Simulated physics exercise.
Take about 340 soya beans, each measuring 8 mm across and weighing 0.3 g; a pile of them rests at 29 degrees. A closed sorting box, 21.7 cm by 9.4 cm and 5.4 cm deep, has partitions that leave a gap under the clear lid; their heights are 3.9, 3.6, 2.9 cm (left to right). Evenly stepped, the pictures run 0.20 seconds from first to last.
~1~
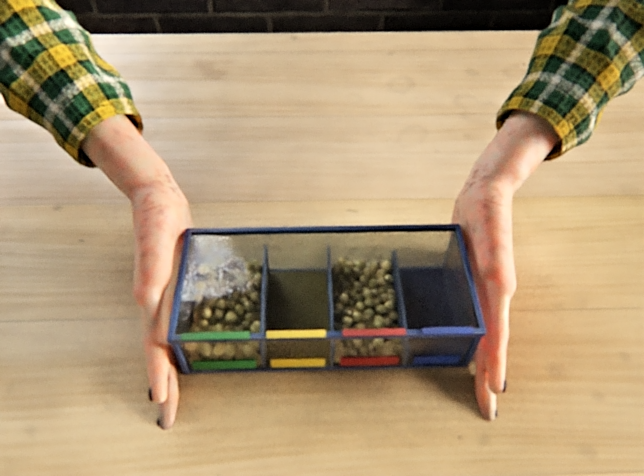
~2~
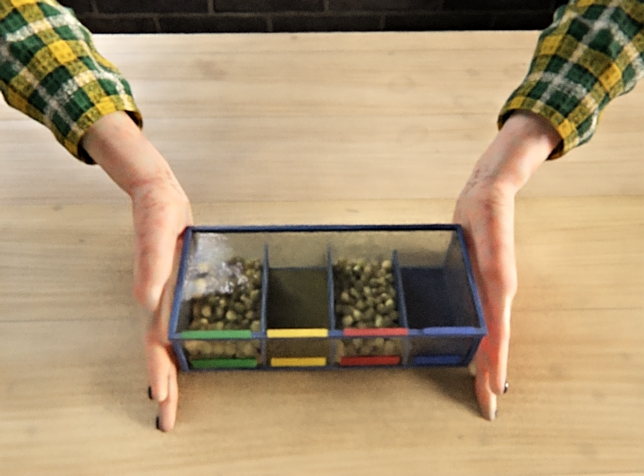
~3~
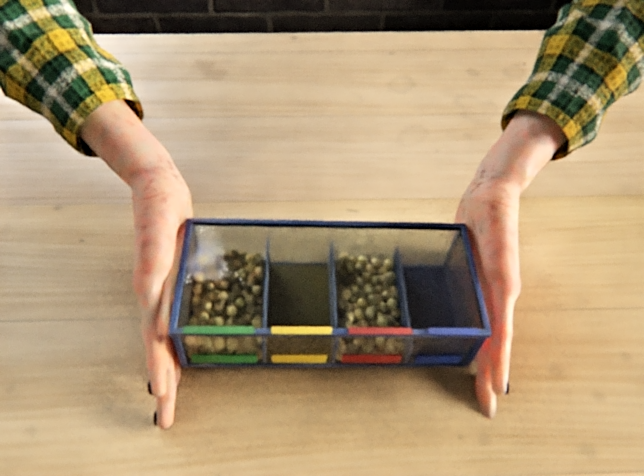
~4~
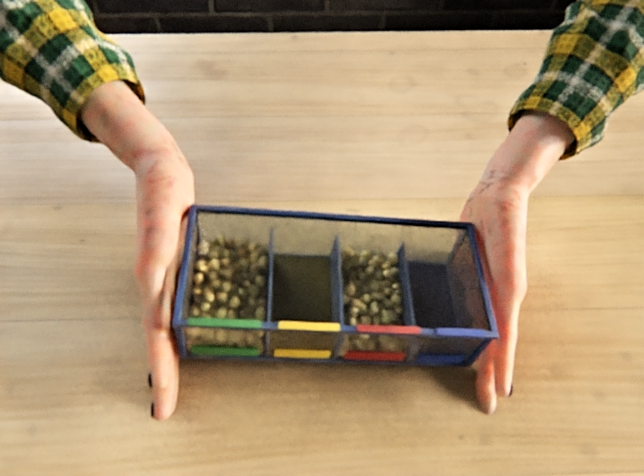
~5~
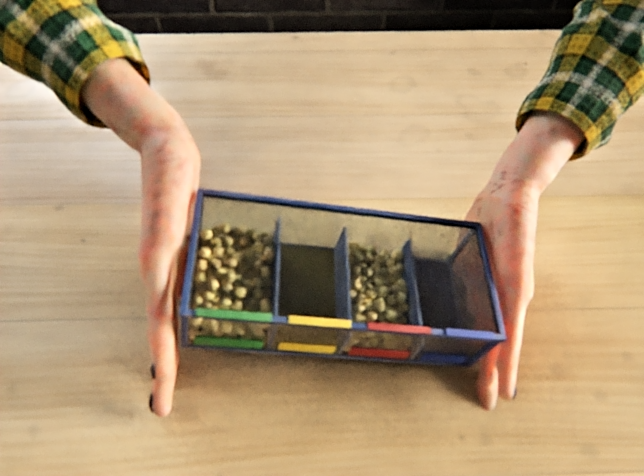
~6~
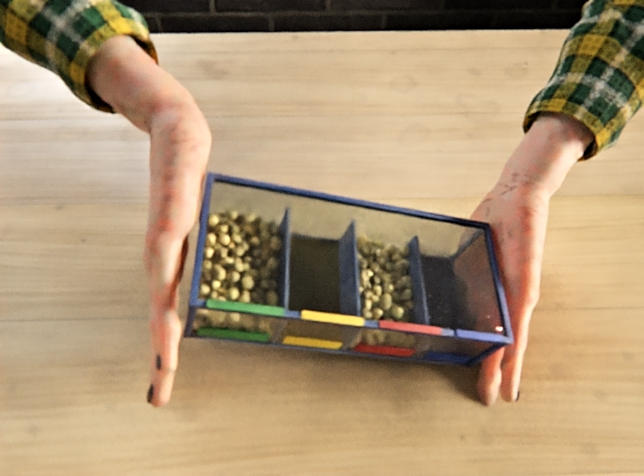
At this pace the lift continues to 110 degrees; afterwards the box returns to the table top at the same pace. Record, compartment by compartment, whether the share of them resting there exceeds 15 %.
Red: Does not exceed; blue: Exceeds; green: Exceeds; yellow: Does not exceed.
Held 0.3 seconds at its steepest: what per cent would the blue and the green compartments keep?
That would leave blue with 40 percent and green with 50 percent.
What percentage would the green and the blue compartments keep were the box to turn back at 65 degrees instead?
With that change you'd see green at 50 % and blue at 5 %.
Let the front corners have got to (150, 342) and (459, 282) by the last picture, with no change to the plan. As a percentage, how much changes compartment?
Roughly 25 per cent.
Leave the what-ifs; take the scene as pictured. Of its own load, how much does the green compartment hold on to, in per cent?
That comes out at about 80 percent.
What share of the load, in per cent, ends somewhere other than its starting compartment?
Near 45 per cent, all told.
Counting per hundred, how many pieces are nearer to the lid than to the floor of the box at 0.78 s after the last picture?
70 per cent, give or take.
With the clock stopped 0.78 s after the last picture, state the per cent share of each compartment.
In per cent: Red 20, blue 25, green 50, yellow 5.
Then, 0.78 s after the last picture, tilt 110 degrees; red 20 %, blue 25 %, green 50 %, yellow 5 %.
Then, 1.30 s after the last picture, tilt 49 degrees; red 10 %, blue 40 %, green 50 %, yellow 5 %.
Then, 1.89 s after the last picture, tilt 0 degrees; red 10 %, blue 40 %, green 50 %, yellow 5 %.
In the end, red 10 %, blue 40 %, green 50 %, yellow 5 %.
